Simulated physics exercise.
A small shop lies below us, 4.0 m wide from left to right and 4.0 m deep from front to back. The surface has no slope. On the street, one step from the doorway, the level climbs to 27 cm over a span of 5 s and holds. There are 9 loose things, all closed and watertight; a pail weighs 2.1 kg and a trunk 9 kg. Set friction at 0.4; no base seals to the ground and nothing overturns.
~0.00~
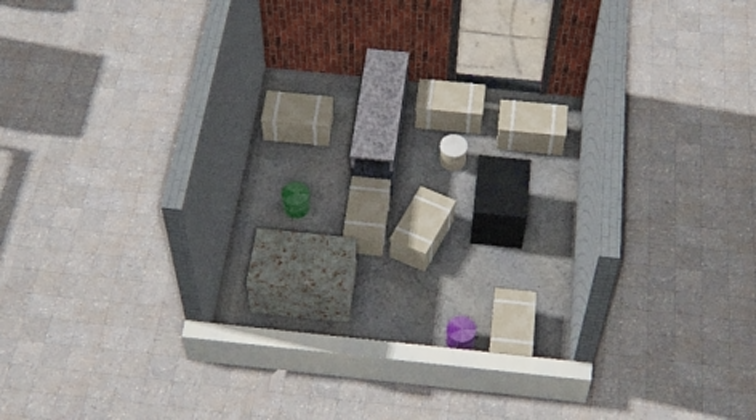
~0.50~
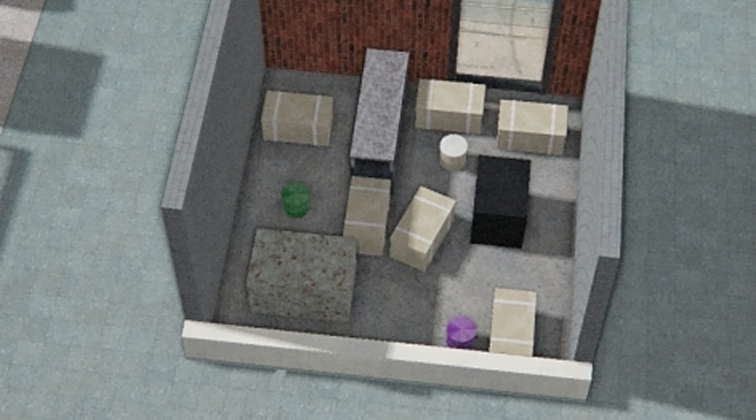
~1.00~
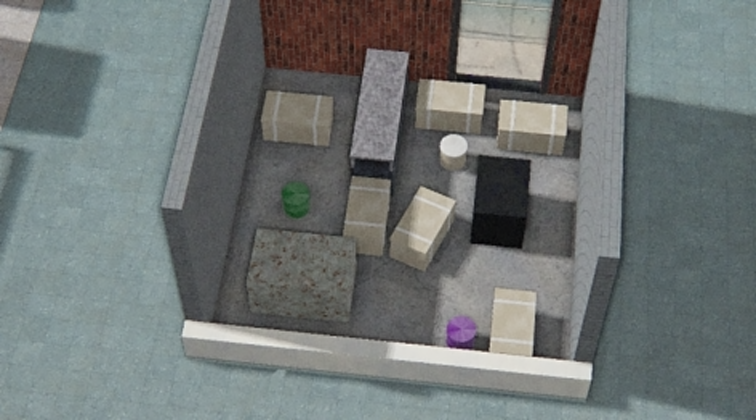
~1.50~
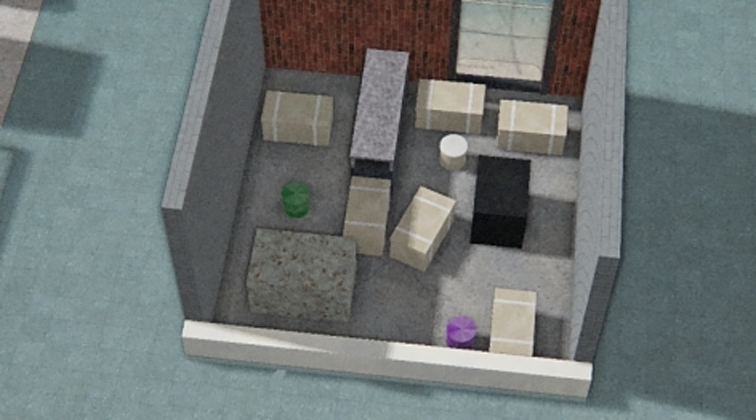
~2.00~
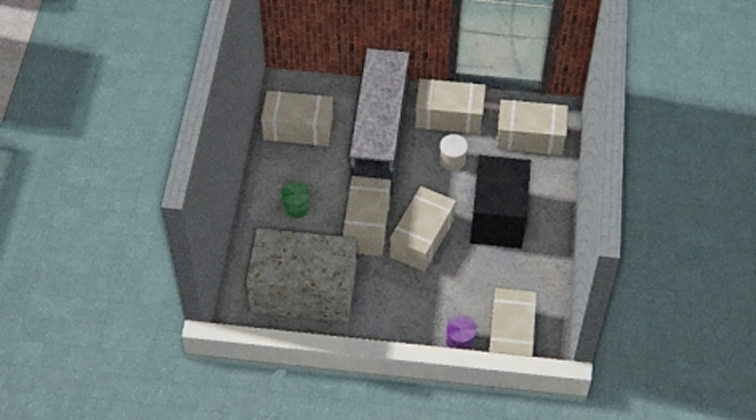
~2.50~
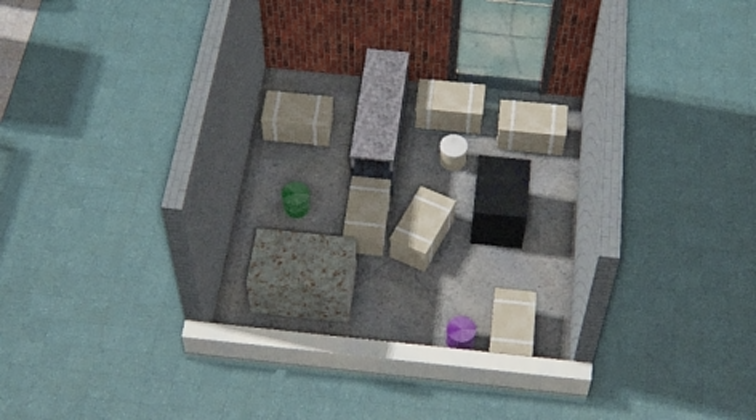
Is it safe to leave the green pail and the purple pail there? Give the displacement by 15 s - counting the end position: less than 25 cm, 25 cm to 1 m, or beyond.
By the end, the green pail has crept a modest distance and the purple pail has gone a long way.
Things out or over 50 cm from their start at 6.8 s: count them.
Answer: 5.
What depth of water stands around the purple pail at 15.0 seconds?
20 cm or so.
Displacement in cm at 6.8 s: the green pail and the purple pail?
Shifts by then: Around 10 and 20 cm.
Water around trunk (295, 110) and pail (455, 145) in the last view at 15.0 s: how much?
I'd estimate 13 cm for the first and 20 cm for the second.
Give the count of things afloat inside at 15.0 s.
Tally: 9 of them.
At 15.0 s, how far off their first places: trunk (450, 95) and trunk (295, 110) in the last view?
300 cm and 40 cm respectively.
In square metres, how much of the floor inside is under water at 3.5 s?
Near 2.5 m2 in all.
After 3.5 s the green pail is near (295, 193), 0.0 m from its start, aground; the purple pail is near (462, 329), 0.0 m from its start, aground; 0 afloat.
After 6.8 s the green pail is near (288, 191), 0.1 m from its start, aground; the purple pail is near (464, 343), 0.2 m from its start, afloat; 6 afloat.
After 11.0 s the green pail is near (338, 134), 1.0 m from its start, afloat; the purple pail is near (410, 277), 0.8 m from its start, afloat; 9 afloat.
After 15.0 s the green pail is near (341, 184), 0.5 m from its start, afloat; the purple pail is near (305, 221), 2.2 m from its start, afloat; 9 afloat.
